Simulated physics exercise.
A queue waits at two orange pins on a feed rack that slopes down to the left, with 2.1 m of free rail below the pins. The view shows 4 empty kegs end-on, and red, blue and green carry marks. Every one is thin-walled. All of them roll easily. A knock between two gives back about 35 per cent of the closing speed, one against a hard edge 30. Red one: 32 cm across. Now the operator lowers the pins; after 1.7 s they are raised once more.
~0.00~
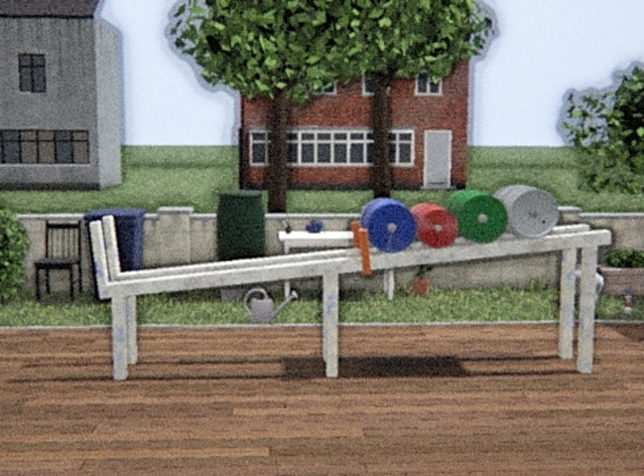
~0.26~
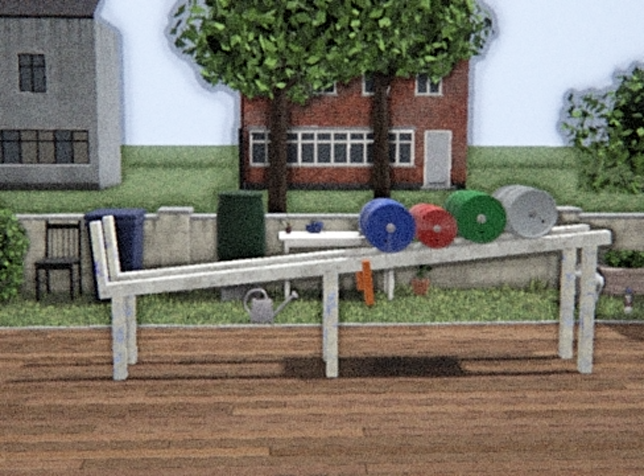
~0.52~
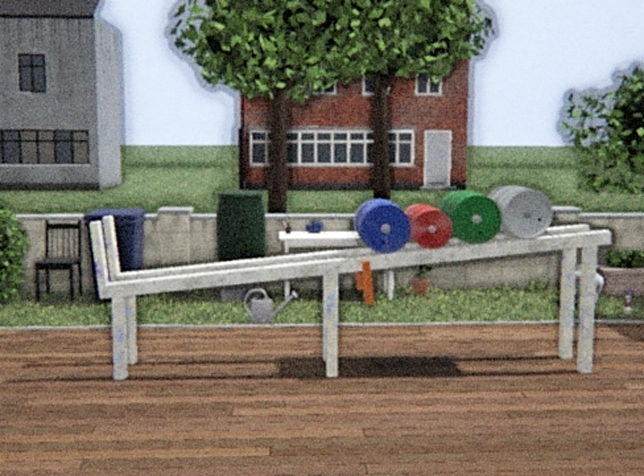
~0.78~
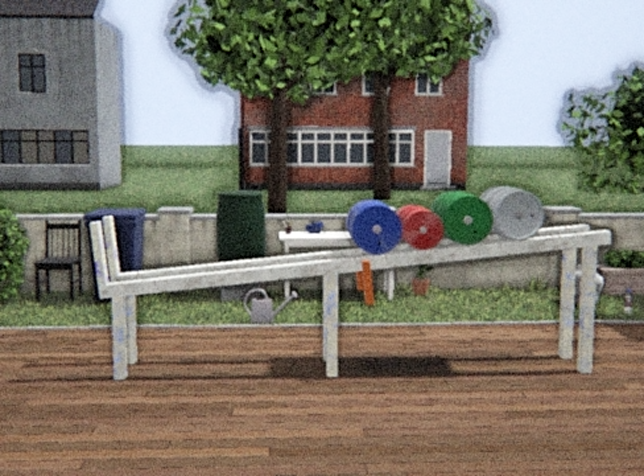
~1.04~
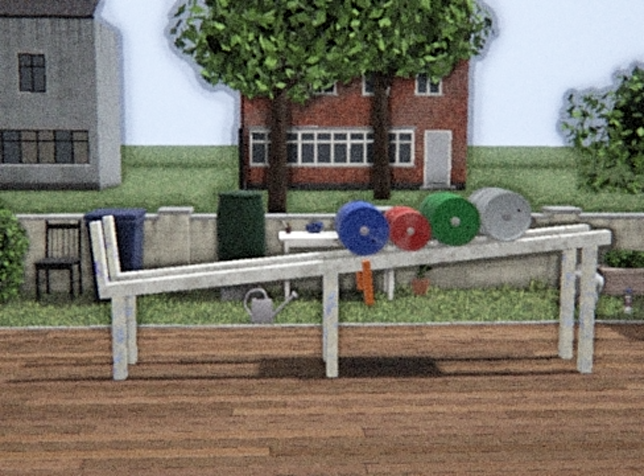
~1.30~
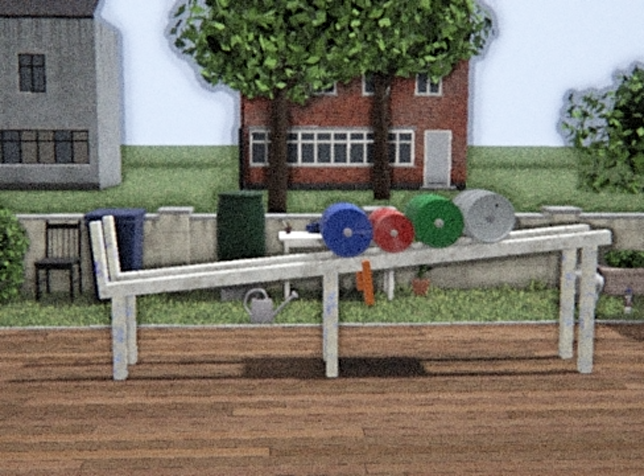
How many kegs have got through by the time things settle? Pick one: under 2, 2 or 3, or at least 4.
The count is 2 or 3.
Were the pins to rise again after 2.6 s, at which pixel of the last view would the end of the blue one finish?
It would finish close to (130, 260) in the last picture.
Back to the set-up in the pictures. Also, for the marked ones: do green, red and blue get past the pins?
Here green is retained, red leaves and blue leaves.
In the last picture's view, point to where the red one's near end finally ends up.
Around (177, 257).
After 1.5 s, red is on the rails, 15 cm above the pins, rolling left; blue is on the rails, 25 cm below the pins, rolling left; green is on the rails, 50 cm above the pins, rolling left; 1 through so far.
After 1.6 s, red is on the rails, 5 cm above the pins, rolling left; blue is on the rails, 30 cm below the pins, rolling left; green is on the rails, 40 cm above the pins, rolling left; 1 through so far.
After 1.8 s, red is on the rails, 10 cm below the pins, rolling left; blue is on the rails, 45 cm below the pins, rolling left; green is on the rails, 25 cm above the pins, rolling left; 2 through so far.
At rest (3.4 s), red is on the rails, 145 cm below the pins; blue is on the rails, 180 cm below the pins; green is on the rails, 25 cm above the pins; 2 through so far.
